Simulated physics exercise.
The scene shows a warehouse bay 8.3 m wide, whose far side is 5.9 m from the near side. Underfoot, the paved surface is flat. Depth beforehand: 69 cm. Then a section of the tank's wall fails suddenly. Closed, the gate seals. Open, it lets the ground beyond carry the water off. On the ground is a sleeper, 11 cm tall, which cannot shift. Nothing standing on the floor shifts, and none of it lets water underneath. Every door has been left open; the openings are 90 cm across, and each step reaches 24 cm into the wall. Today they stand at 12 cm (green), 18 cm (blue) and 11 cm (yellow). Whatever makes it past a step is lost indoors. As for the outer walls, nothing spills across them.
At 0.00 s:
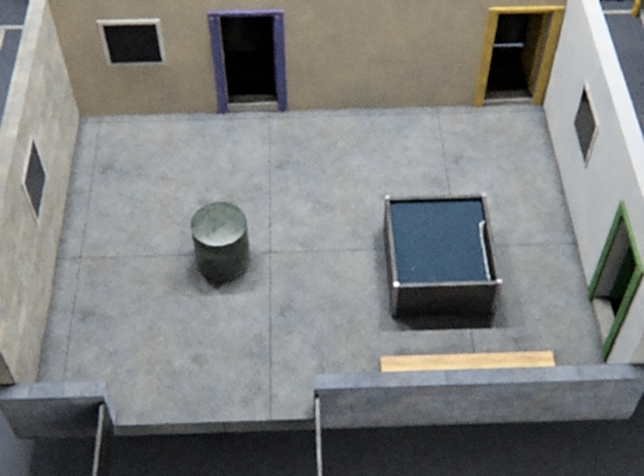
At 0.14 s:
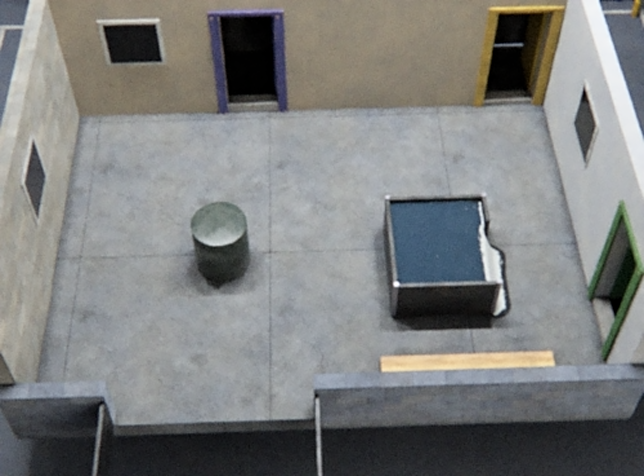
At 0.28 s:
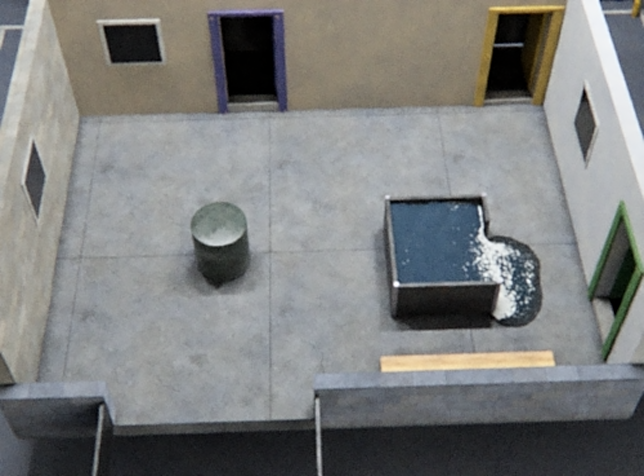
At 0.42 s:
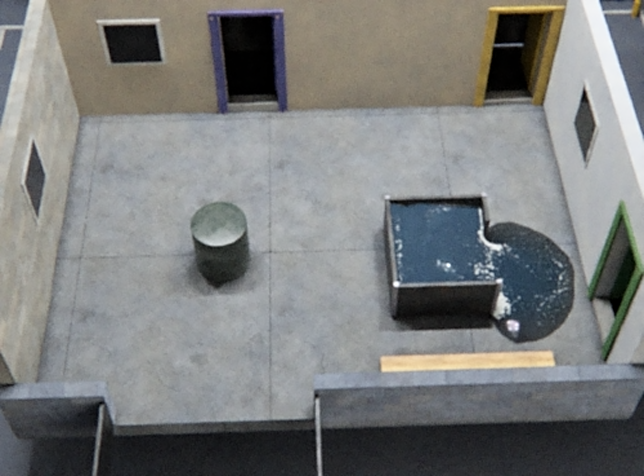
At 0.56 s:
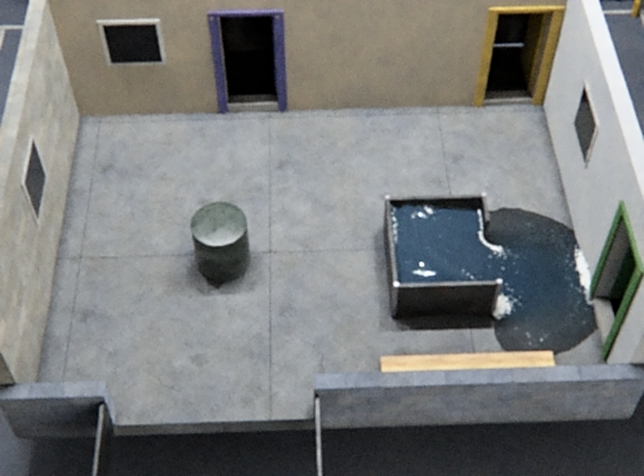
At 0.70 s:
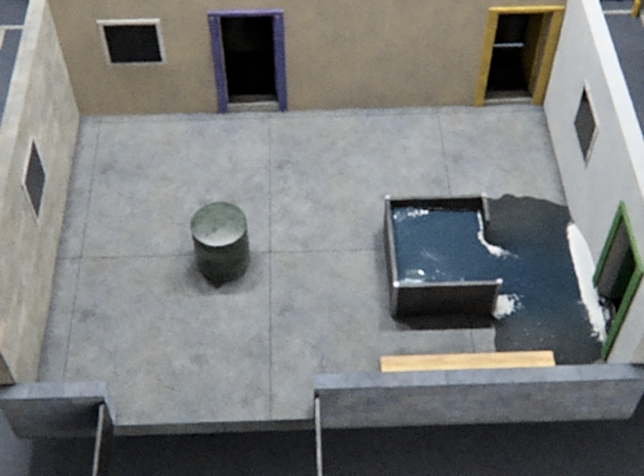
The video shows a walled bay with open doorways, a green cylinder and a square tank of dark water; water pours through the tank's right side, spreading across the grey floor to the right wall beside the green doorway.
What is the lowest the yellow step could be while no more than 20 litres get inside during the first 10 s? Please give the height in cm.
About 13 cm.
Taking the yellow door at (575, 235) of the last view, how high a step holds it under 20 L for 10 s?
Around 22 cm would do it.
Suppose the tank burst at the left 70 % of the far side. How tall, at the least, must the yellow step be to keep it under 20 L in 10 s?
Some 11.5 cm.
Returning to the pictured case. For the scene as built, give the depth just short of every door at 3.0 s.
Door by door in cm - green 18, blue 0, yellow 17.
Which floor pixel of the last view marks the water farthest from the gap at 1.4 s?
Lab note: Front tip approx. (553, 145).
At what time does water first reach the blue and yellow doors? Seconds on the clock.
The blue door at 4.5 s, the yellow door at 2.0 s.
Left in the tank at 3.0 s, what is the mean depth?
It averages roughly 18 centimetres.
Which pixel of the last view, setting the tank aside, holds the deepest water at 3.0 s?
Near pixel (614, 393).
After 1.4 s water covers 10 % of the floor, deepest (43 cm) near (614, 393); it has not reached the yellow door.
After 3.0 s water covers 30 % of the floor, deepest (24 cm) near (614, 393); 17 cm at the yellow door, 19 litres in over its 11 cm step.
After 10.0 s water covers 95 % of the floor, deepest (6 cm) near (67, 199); 5 cm at the yellow door, 36 litres in over its 11 cm step.
At the yellow door as built, the water arrived by 2.0 s and peaked near 18 cm at 2.6 s.
Run again over the same 10 s with other heights there, 31 litres in over 11.5 cm, 7 litres over 16 cm. The limit of 20 litres is kept from about 13 cm up.
